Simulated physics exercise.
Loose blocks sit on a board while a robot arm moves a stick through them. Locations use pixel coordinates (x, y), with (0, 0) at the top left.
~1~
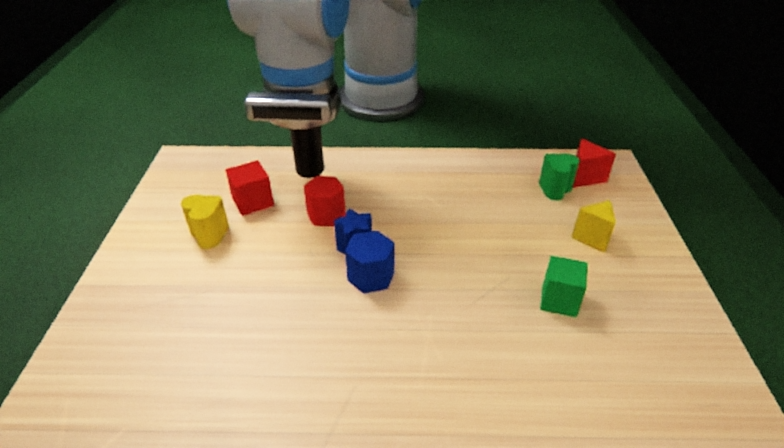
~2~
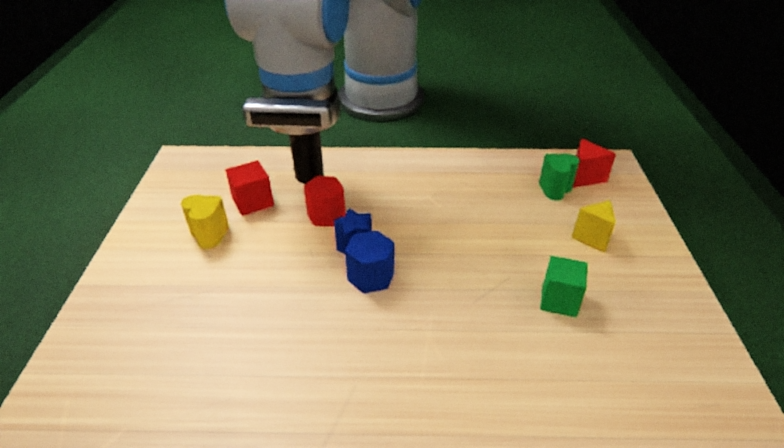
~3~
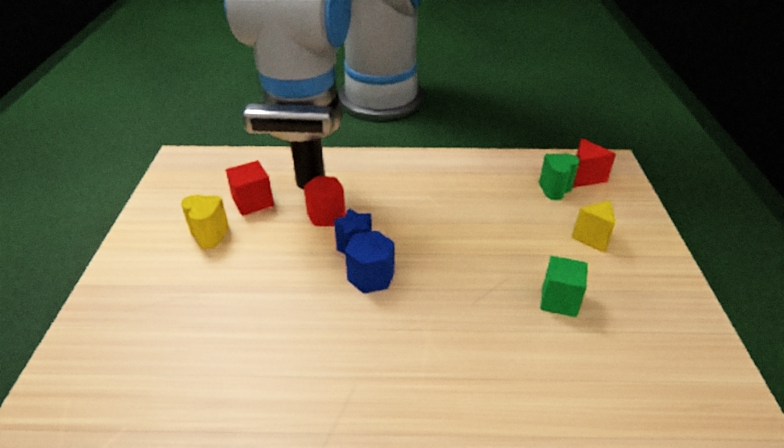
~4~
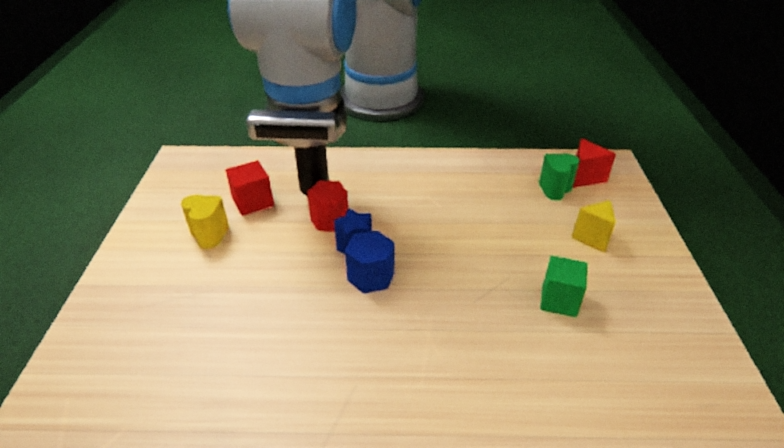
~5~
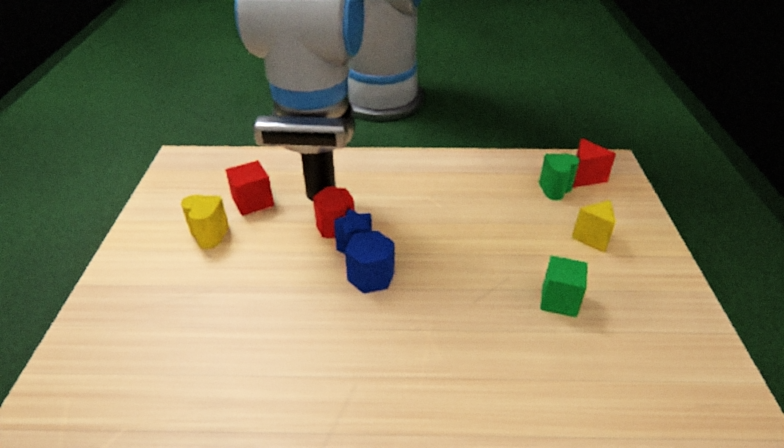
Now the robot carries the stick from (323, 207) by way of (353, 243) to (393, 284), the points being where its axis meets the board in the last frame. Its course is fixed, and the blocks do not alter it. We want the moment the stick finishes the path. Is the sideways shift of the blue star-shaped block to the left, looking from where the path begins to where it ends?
I expect so.
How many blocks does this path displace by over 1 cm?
My best guess is that three blocks or more move over 1 cm.
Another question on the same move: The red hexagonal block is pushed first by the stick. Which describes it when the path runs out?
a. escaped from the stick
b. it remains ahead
b.
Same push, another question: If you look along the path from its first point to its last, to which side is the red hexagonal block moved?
The left.
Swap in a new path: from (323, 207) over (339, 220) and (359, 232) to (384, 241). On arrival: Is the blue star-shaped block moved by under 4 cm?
No, I don't think so.
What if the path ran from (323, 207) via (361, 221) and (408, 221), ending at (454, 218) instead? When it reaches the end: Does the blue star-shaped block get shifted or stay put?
By then it is displaced.
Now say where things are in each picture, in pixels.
Stick's lower end (310, 170); red square (247, 173); red hexagonal block (324, 186); blue star-shaped block (354, 220); blue hexagonal block (370, 246), in the first picture.
Stick (310, 176); blocks still, in the second picture.
Stick (311, 182); blocks still, in the third picture.
Stick (315, 188); red hexagonal block (327, 191), in the fourth picture.
Stick (321, 194); red square (247, 173); red hexagonal block (333, 197); blue star-shaped block (354, 220); blue hexagonal block (370, 246), in the fifth picture.
On the path given first. One third of the way, stick (341, 217); red hexagonal block (361, 221), turned 15° anticlockwise; blue star-shaped block (387, 236); blue hexagonal block (387, 266), turned 45° clockwise.
Two thirds of the way, stick (364, 244); red hexagonal block (394, 241), turned 50° anticlockwise; blue star-shaped block (429, 249), turned 20° anticlockwise; blue hexagonal block (397, 275), turned 80° clockwise.
At the end, stick (393, 270); red square still; red hexagonal block (432, 261), turned 85° anticlockwise; blue star-shaped block (466, 253), turned 50° anticlockwise; blue hexagonal block (403, 288), turned 100° clockwise.
